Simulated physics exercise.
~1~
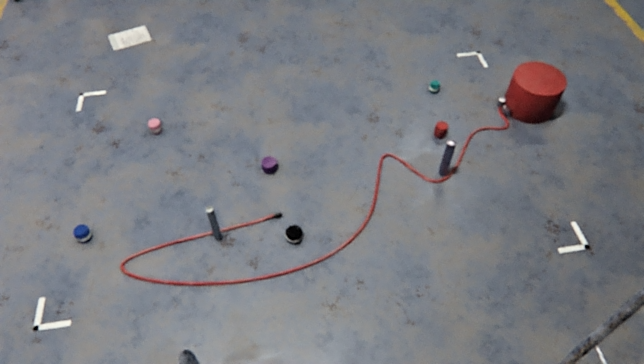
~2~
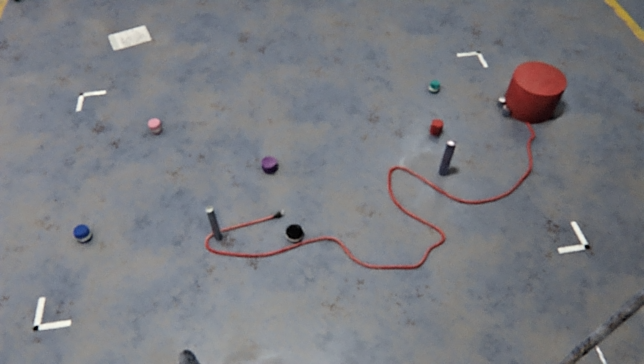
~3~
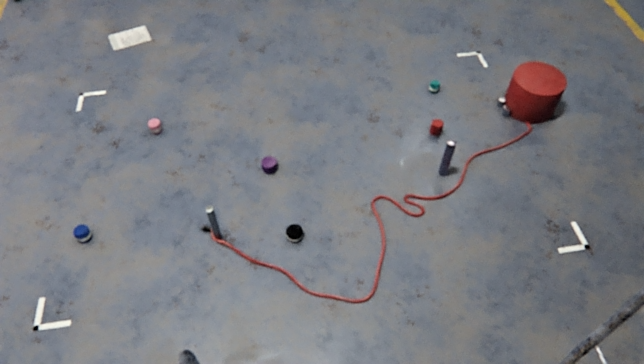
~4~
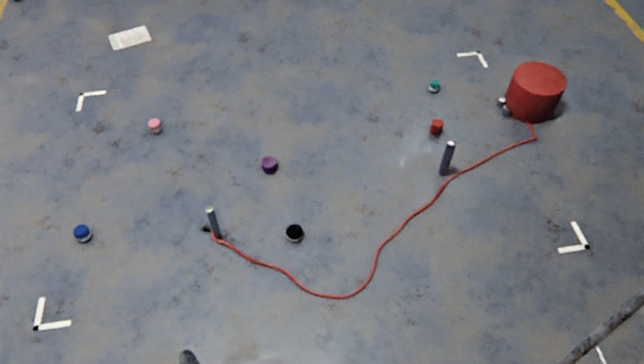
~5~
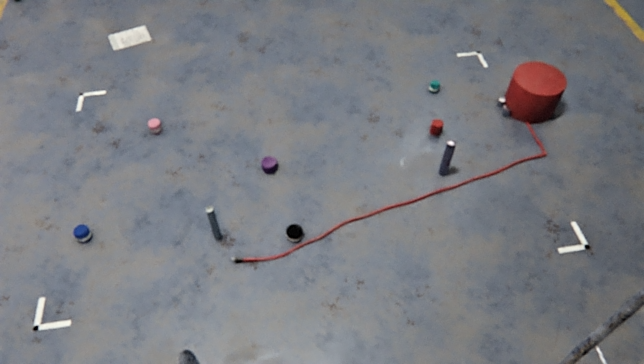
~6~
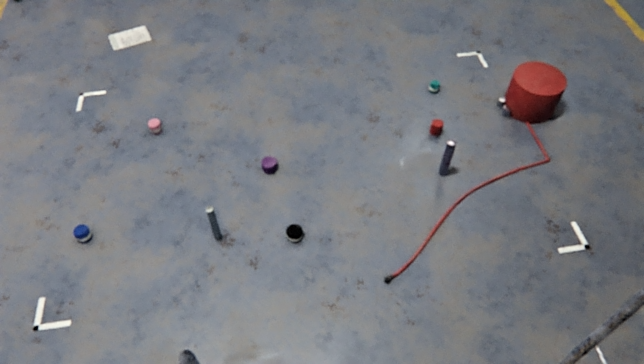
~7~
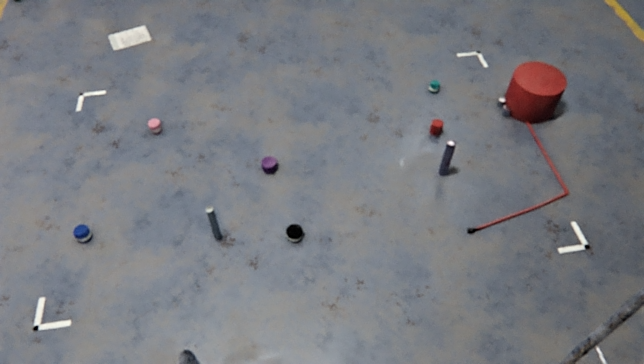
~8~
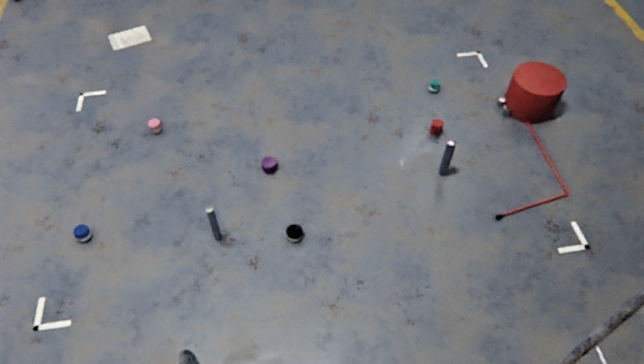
A thin red lead lies in a wide loop across a stained grey warehouse floor, seen from above, running from a large red drum at upper right around two dark posts. Blue and black jars sit lower left and near the centre, with a pink canister, a purple tub, a teal jar and a small red tub beyond. The lead slides toward the drum, its loop shrinking into wiggles, then straightening. Its dark end slips past the left post and trails rightward. Finally only a short bent length remains below the drum, the containers still standing apart.
